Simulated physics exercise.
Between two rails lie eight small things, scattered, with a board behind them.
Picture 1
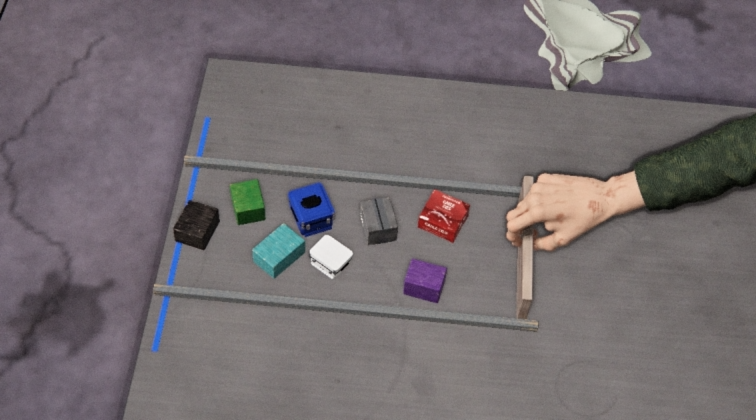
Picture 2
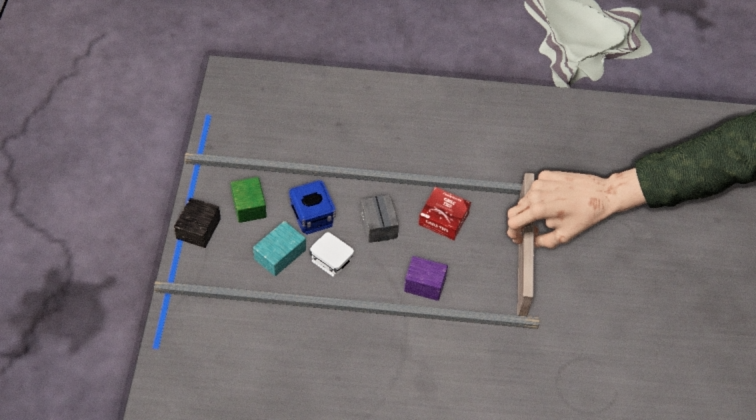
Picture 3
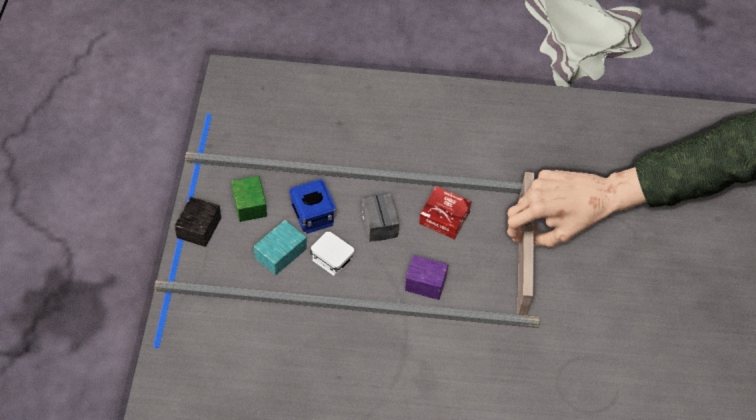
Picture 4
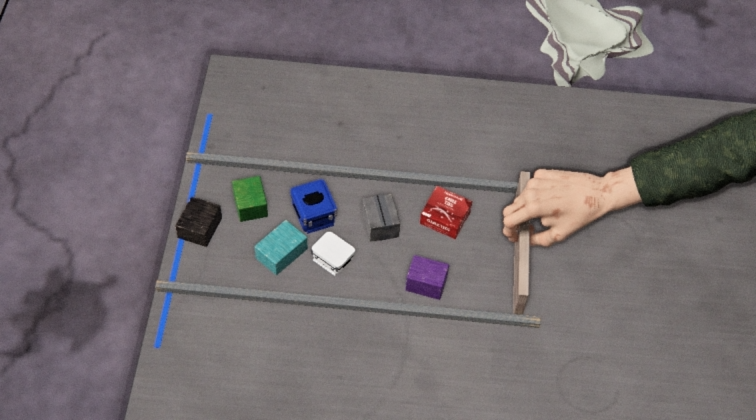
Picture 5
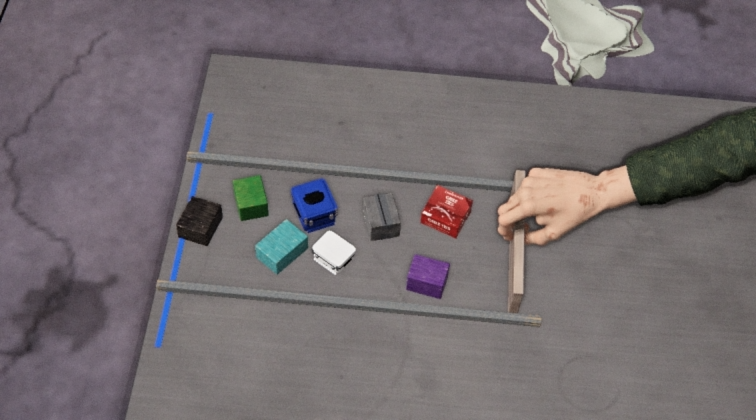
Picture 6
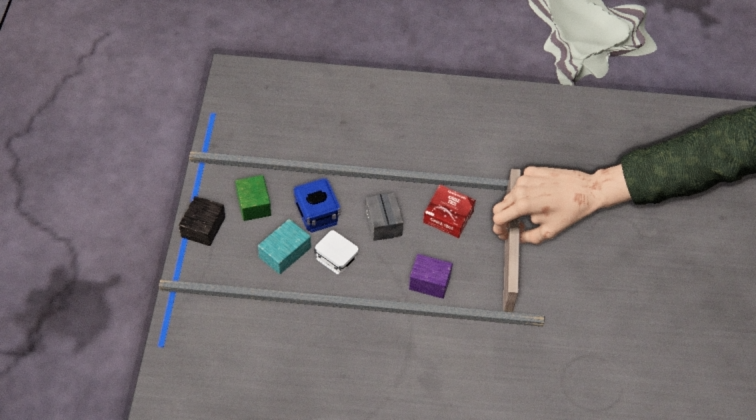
A hand in a dark green sleeve grips an upright board at the right end of two pale rails on a grey tabletop, seen from above at a slight tilt, with a crumpled cloth beyond. Between the rails lie black, green, turquoise, blue, white, grey, red and purple objects, the black one by a blue tape line at left. The hand slides the board slightly left, touching none of them, while the view shifts barely.
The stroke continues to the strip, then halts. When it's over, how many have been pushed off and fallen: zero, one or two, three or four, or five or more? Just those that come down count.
At least five come down.
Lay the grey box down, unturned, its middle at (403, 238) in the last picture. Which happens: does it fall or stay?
It goes down.
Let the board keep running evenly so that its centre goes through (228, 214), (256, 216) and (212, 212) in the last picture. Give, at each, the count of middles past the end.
Place by place: 4, 3 and 5.
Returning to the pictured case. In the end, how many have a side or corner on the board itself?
1.
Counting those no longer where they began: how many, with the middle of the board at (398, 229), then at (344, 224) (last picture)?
It comes to 4 for the first spot, 7 for the other.
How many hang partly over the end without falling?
Count: 1.
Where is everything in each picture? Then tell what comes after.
Black block (197, 225); green block (248, 202); turquoise block (279, 251); board (525, 247); tape (183, 226), in the first frame.
Green block (249, 200); red box (445, 214), in the second frame.
Turquoise block (281, 248); purple block (426, 278), in the third frame.
Black block (199, 222); grey box (381, 218), in the fourth frame.
Green block (251, 198); blue case (314, 206), in the fifth frame.
Black block (202, 221); green block (253, 198); turquoise block (285, 247); board (512, 240); tape (189, 222), in the sixth frame.
Soon after, none off yet; black block at rest near (202, 221); green block at rest near (253, 198); turquoise block at rest near (285, 247).
Then, none off yet; black block at rest near (200, 222); green block moved well along near (178, 184); turquoise block moved about its own width near (242, 238).
At rest, the number that fall off is five or more; fallen, red box, purple block, grey box, blue case, turquoise block, green block and black block.
